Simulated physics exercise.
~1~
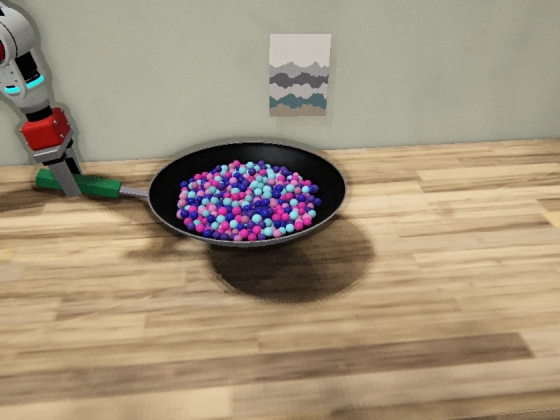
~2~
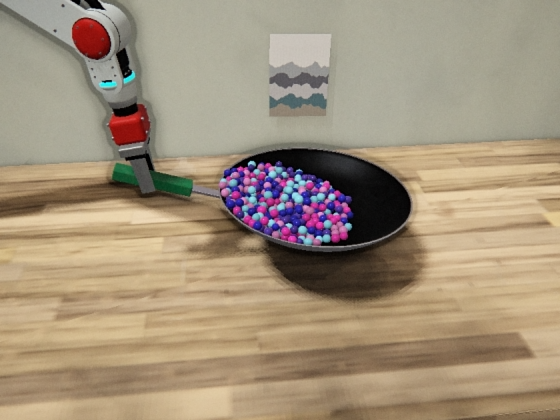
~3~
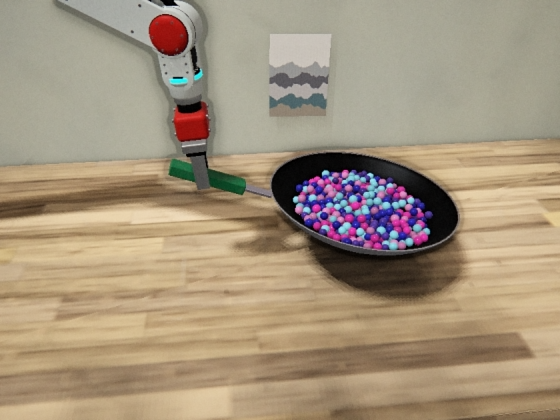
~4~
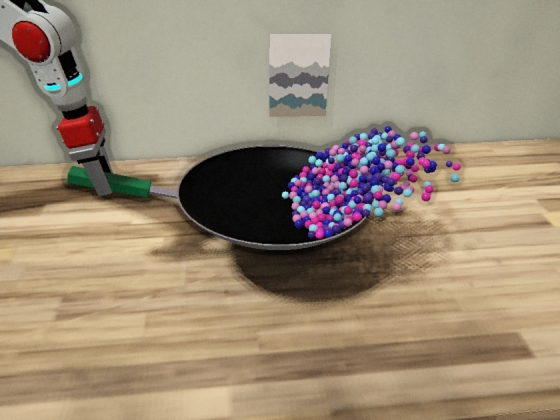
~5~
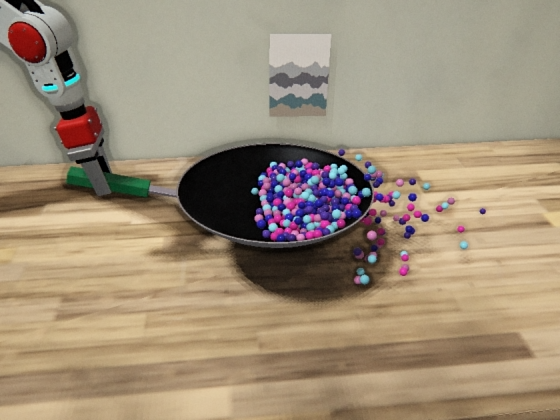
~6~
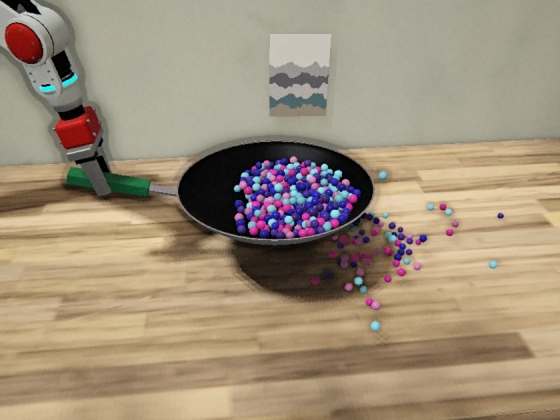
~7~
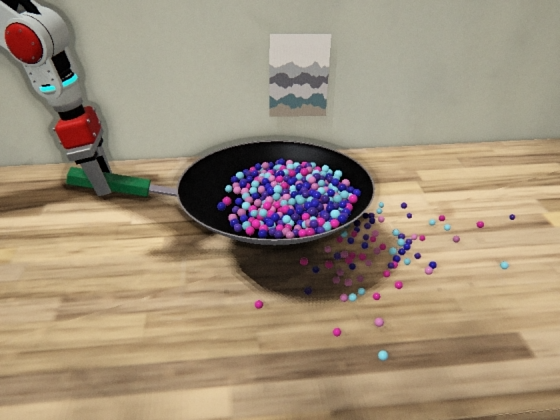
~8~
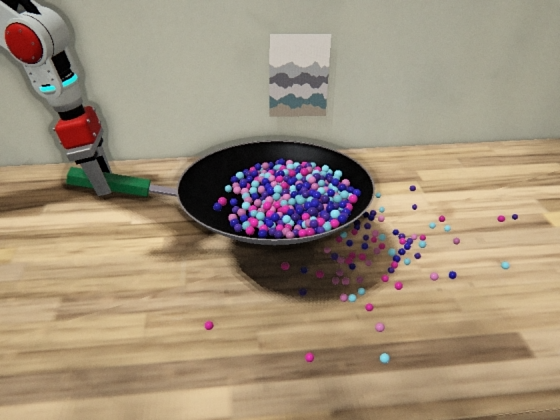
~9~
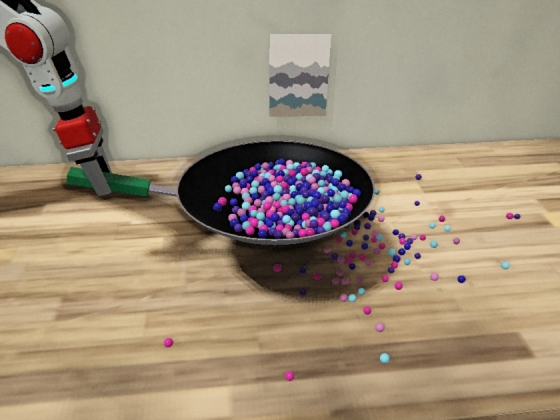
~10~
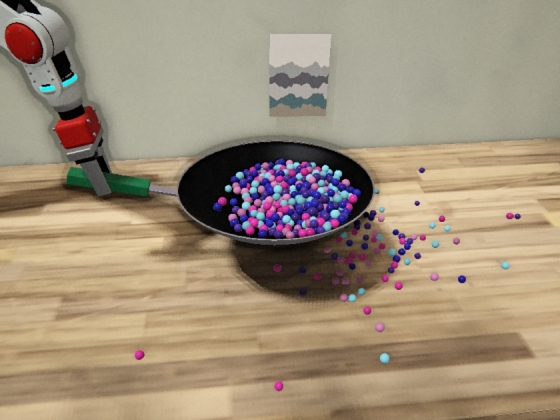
The clip shows a robot arm sliding a frying pan full of small pink, blue and turquoise balls to the right, then pulling it back left, so that some spill over the right rim and scatter across the wooden surface while most settle in the pan.
